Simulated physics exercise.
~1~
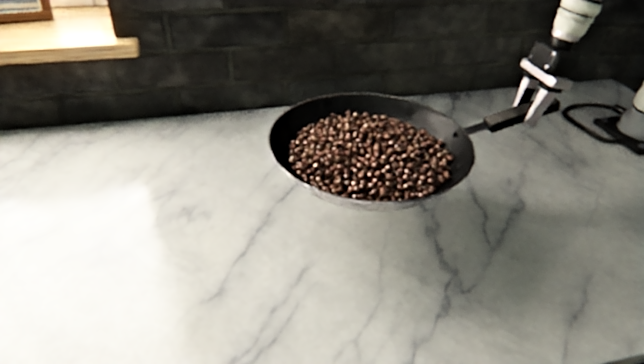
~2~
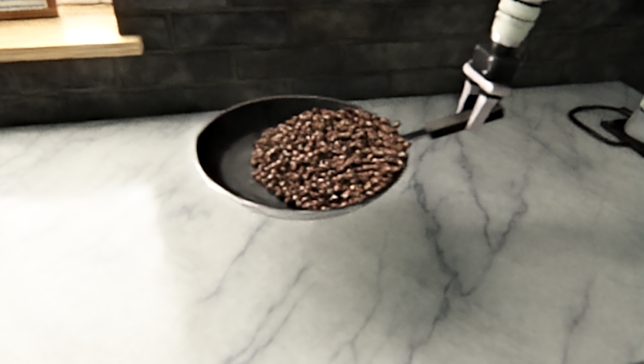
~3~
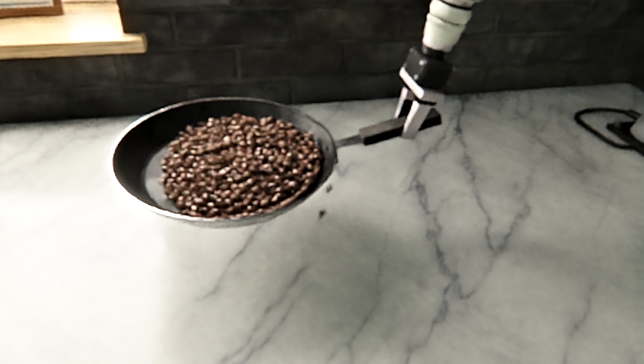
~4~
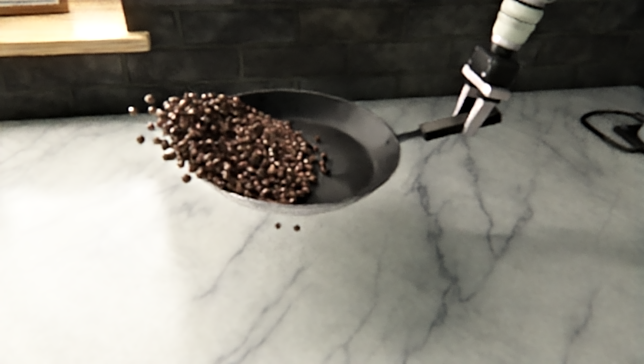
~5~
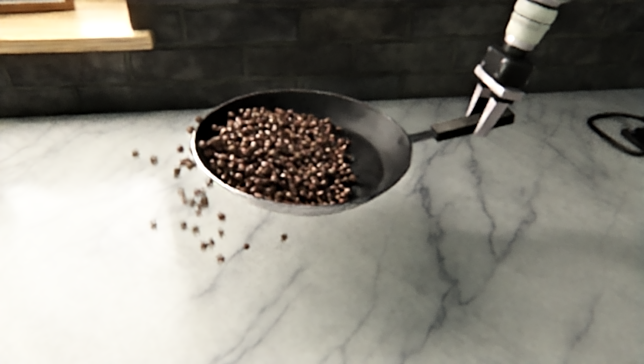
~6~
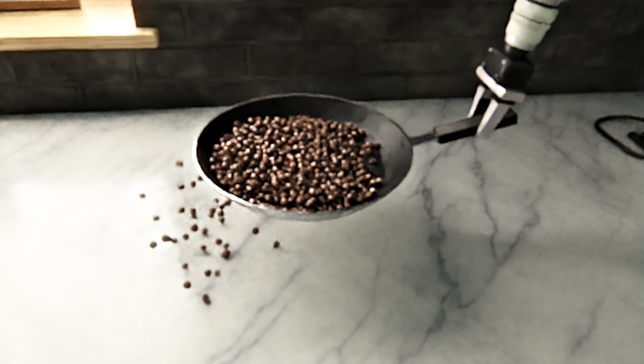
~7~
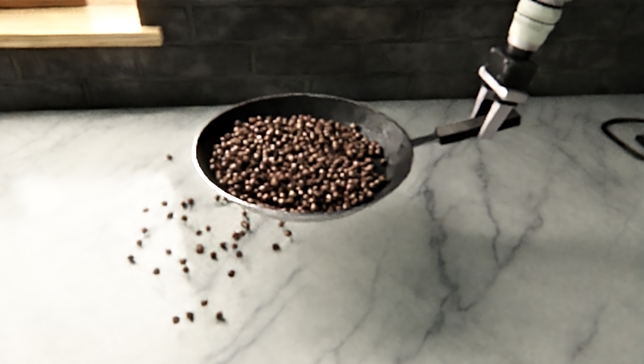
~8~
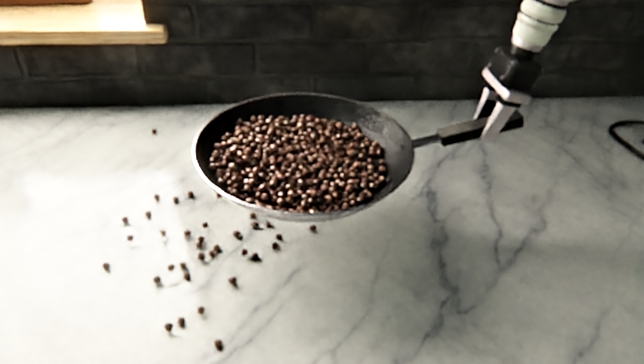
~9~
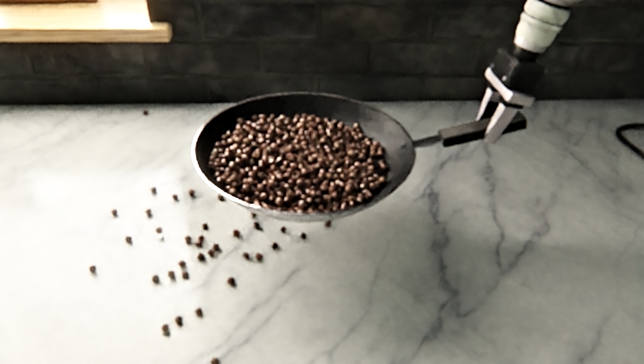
A robot arm jerks a frying pan left then right, spilling some brown beads onto the counter.
